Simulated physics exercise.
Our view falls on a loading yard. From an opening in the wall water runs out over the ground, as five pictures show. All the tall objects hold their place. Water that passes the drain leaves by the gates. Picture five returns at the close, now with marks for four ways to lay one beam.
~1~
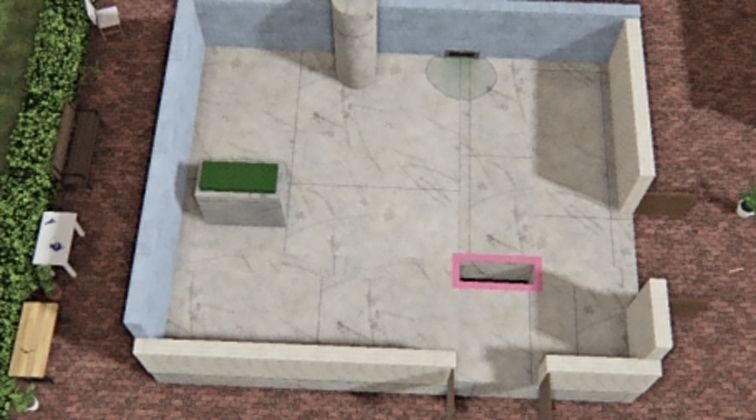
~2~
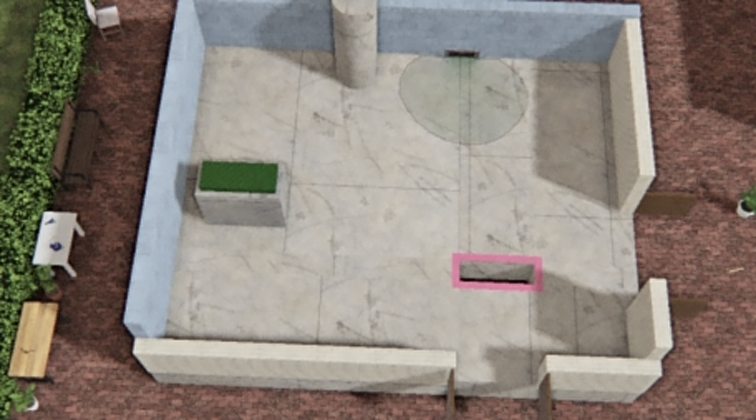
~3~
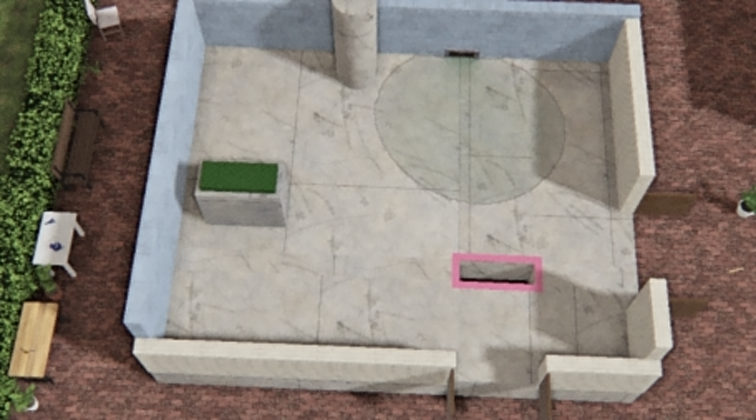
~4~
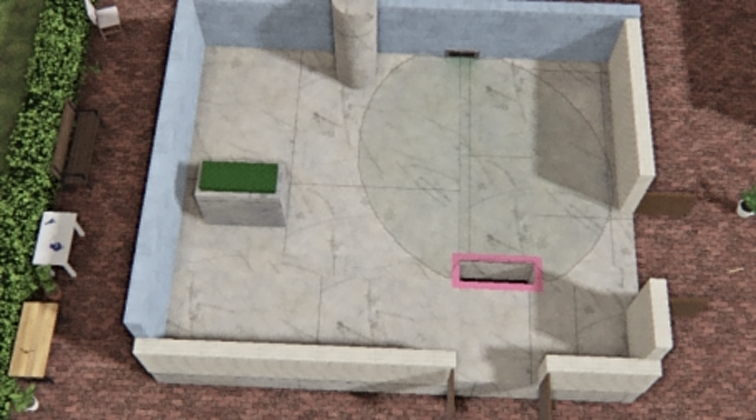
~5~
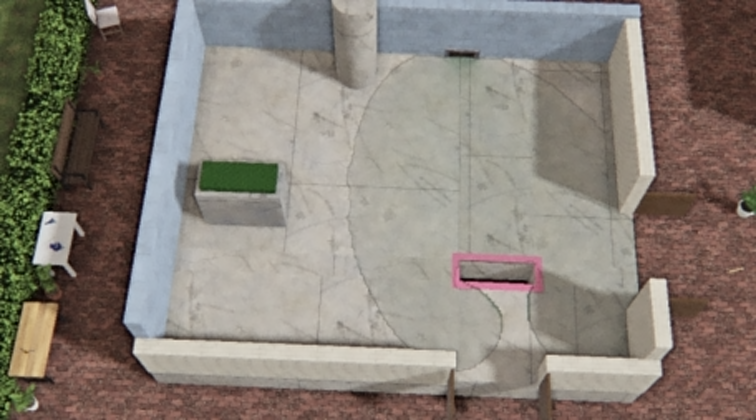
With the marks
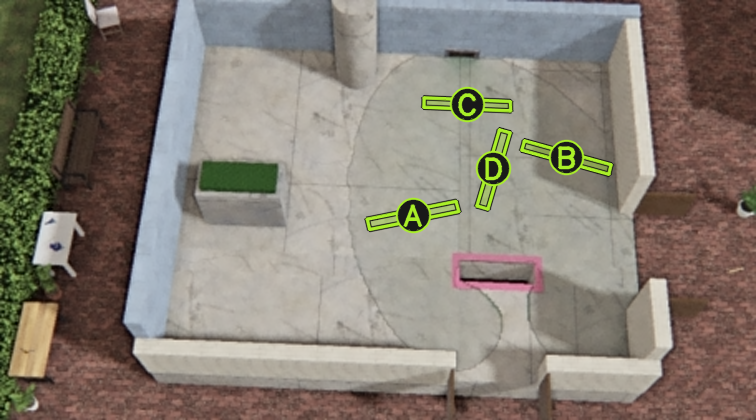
Shallow water spreading from a wall outlet across a walled yard's pale floor, reaching a pink-edged drain and flowing around it.
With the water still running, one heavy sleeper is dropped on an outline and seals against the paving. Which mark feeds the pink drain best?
Choose B.
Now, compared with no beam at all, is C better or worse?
It is worse.
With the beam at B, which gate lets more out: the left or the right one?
The left one.
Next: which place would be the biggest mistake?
That would be C.
In lime, A from (368, 224) to (457, 206); B from (523, 145) to (609, 169); C from (424, 102) to (510, 106); D from (482, 207) to (504, 131).
With A, about 33 % of the stream goes into the pink drain, about 67 % out by the gates.
With B, about 45 % of the stream goes into the pink drain, about 54 % out by the gates.
With C, about 10 % of the stream goes into the pink drain, about 89 % out by the gates.
With D, about 31 % of the stream goes into the pink drain, about 67 % out by the gates.
